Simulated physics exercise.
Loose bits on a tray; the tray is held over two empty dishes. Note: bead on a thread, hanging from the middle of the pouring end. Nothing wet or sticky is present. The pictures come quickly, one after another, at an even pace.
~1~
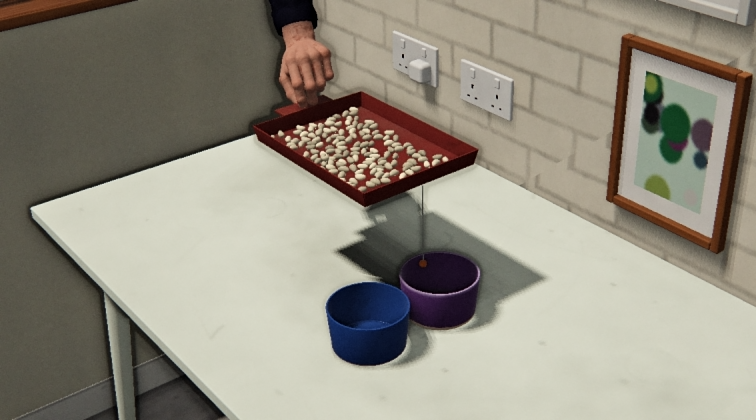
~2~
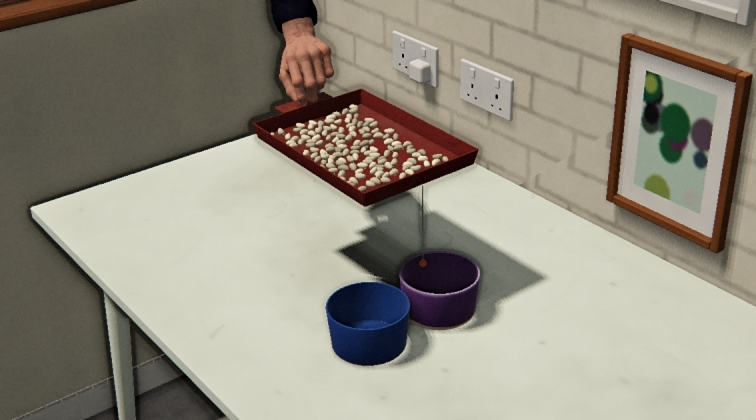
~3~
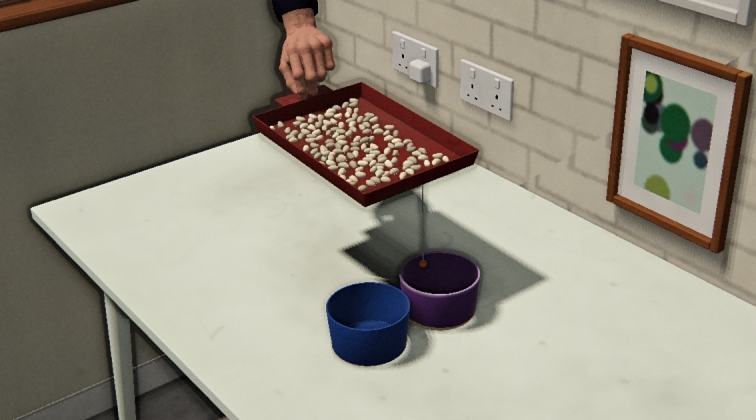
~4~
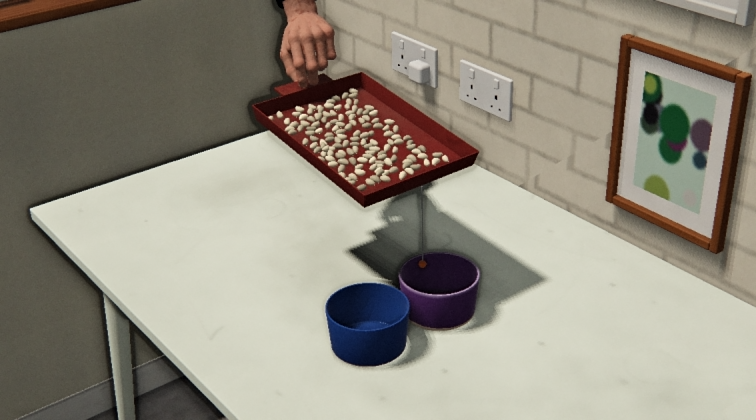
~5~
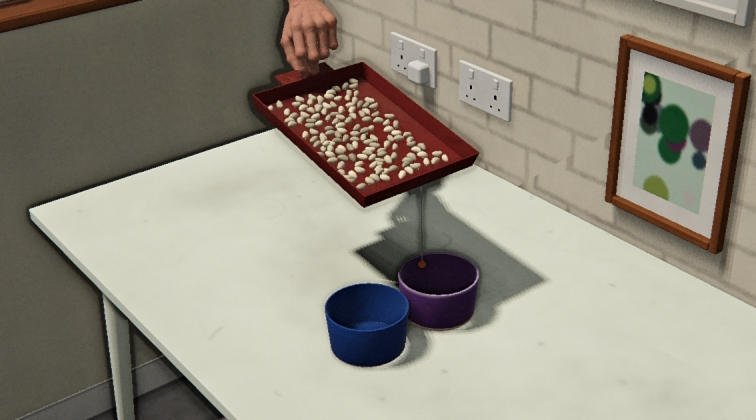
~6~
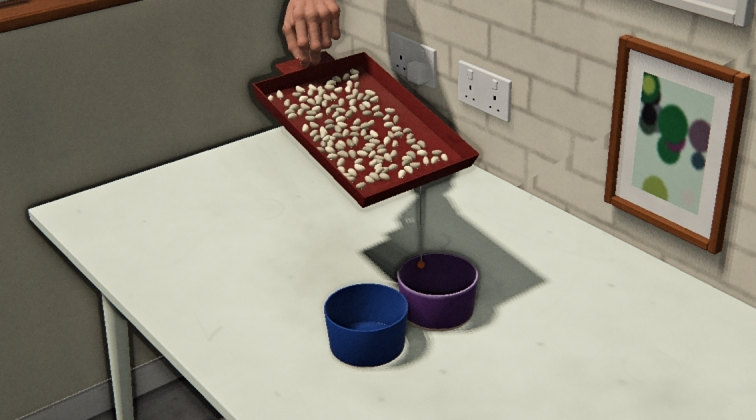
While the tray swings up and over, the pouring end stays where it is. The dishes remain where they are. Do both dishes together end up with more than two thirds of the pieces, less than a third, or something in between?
The dishes will end up with below a third of the load.
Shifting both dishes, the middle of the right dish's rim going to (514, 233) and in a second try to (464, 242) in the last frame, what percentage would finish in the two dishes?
It would be roughly 10 per cent, followed by roughly 0 per cent.
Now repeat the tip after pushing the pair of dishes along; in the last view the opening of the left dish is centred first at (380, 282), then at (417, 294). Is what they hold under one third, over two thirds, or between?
First: Under a third. Second: One to two thirds.
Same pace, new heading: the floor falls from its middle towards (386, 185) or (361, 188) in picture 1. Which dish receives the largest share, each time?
The first try favours the leftmost dish, the second the leftmost dish.
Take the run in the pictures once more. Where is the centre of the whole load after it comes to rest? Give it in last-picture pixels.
Somewhere close to (463, 341) in the last picture.
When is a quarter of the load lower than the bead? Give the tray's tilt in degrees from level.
About 110 degrees.
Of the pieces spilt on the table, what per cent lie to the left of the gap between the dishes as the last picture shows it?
I reckon around 0 per cent.
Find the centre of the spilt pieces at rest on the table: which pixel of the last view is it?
Those pieces end up centred close to (467, 349).
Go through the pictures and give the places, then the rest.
In the first picture, corners of the pouring end near (365, 191) and (474, 149), level; middle of the load near (356, 150), white beans; left dish near (394, 340); right dish near (466, 305); bead on its thread near (423, 263).
In the second picture, corners of the pouring end near (365, 191) and (474, 149), level; middle of the load near (355, 149).
In the third picture, corners of the pouring end near (365, 191) and (474, 150), tipped barely, level across its low end; middle of the load near (356, 145).
In the fourth picture, corners of the pouring end near (365, 192) and (474, 151), tipped a little, level across its low end; middle of the load near (355, 140).
In the fifth picture, corners of the pouring end near (366, 193) and (475, 152), tipped a little, level across its low end; middle of the load near (355, 134).
In the sixth picture, corners of the pouring end near (366, 194) and (475, 153), tipped clearly, level across its low end; middle of the load near (355, 129); left dish near (392, 342); right dish near (464, 306).
Shortly afterwards, tray tipped steeply; all but a few on the tray; only a few in the air.
Next, tray tipped past a quarter turn; all but a few on the tray; only a few in the right dish; a little outside both; only a few in the air.
Some moments later, tray tipped past a quarter turn; a little in the left dish; near a quarter in the right dish; the bulk outside both.
In the end, tray tipped past a quarter turn; a little in the left dish; near a quarter in the right dish; the bulk outside both.
